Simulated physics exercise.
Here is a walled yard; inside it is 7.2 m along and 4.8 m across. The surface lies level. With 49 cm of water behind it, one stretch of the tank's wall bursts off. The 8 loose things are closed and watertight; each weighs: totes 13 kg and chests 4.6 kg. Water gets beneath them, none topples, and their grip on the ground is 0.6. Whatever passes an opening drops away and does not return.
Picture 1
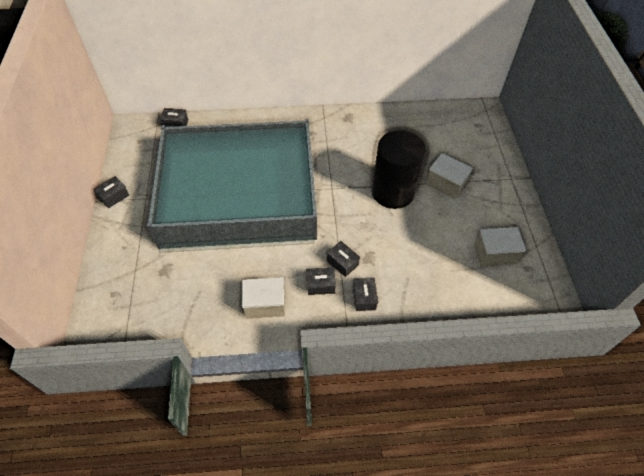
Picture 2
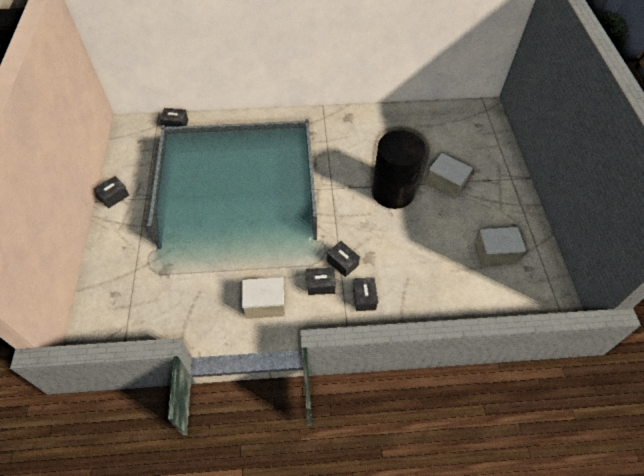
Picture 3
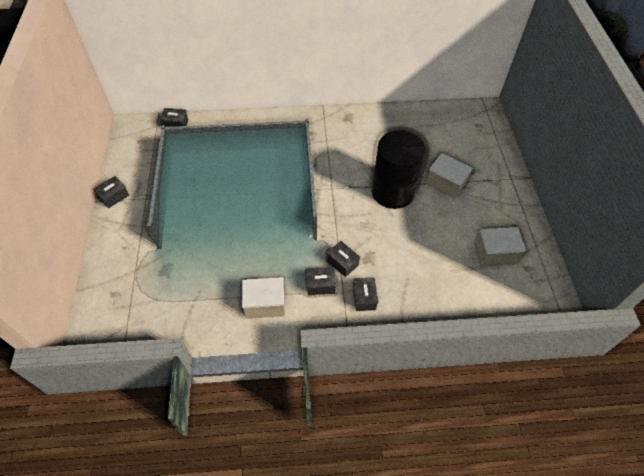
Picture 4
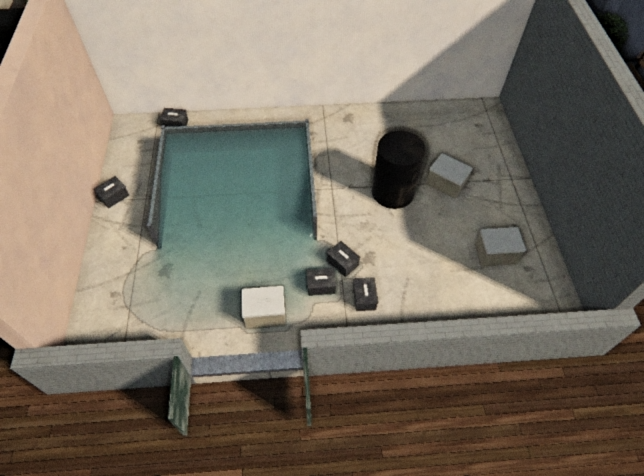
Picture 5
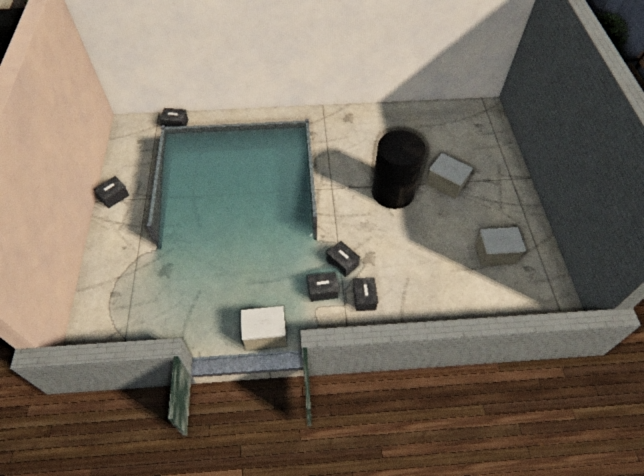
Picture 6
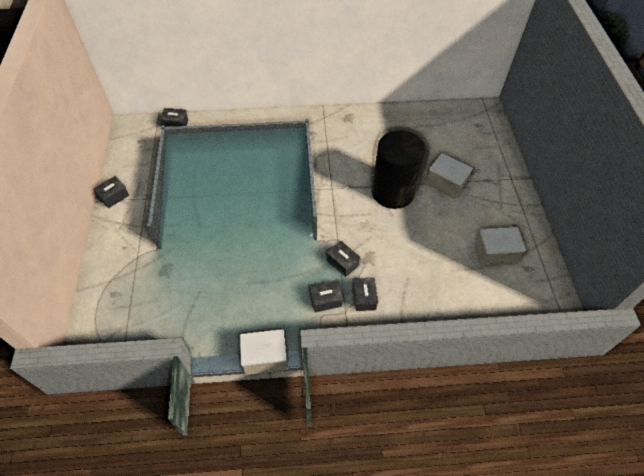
At first, a raised tank of teal water stands in a walled yard among scattered pale and dark boxes. Its near wall disappears and water spreads across the floor toward the front opening. The nearest pale box then slides forward into the gap, while a dark box beside it shifts slightly.
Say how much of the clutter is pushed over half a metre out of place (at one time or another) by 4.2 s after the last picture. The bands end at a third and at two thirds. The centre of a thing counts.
That comes to from one to two thirds.
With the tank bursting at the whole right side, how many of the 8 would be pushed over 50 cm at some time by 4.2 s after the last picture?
In that case 2 of them.
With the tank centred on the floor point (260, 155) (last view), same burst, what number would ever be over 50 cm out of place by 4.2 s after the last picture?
In that case 5 of them.
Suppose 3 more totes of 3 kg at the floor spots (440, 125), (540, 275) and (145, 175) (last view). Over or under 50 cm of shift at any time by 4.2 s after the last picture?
In that order: Under, over, more.
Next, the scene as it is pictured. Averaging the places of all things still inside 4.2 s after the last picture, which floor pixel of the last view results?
Near (338, 218).
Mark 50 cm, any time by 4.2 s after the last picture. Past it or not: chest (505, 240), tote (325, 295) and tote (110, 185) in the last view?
In turn: Short of it, over, more.
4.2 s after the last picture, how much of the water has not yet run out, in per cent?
About 58 per cent.
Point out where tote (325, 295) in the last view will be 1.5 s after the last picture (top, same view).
Around (424, 304).
Then, 0.4 s after the last picture 2 of 8 are over 50 cm from their spots; 0 afloat.
Then, 1.5 s after the last picture 2 of 8 are over 50 cm from their spots; 0 afloat.
Then, 2.8 s after the last picture 2 of 8 are over 50 cm from their spots; 0 afloat.
Then, 4.2 s after the last picture 3 of 8 are over 50 cm from their spots, and 3 have been at some point; 0 afloat.
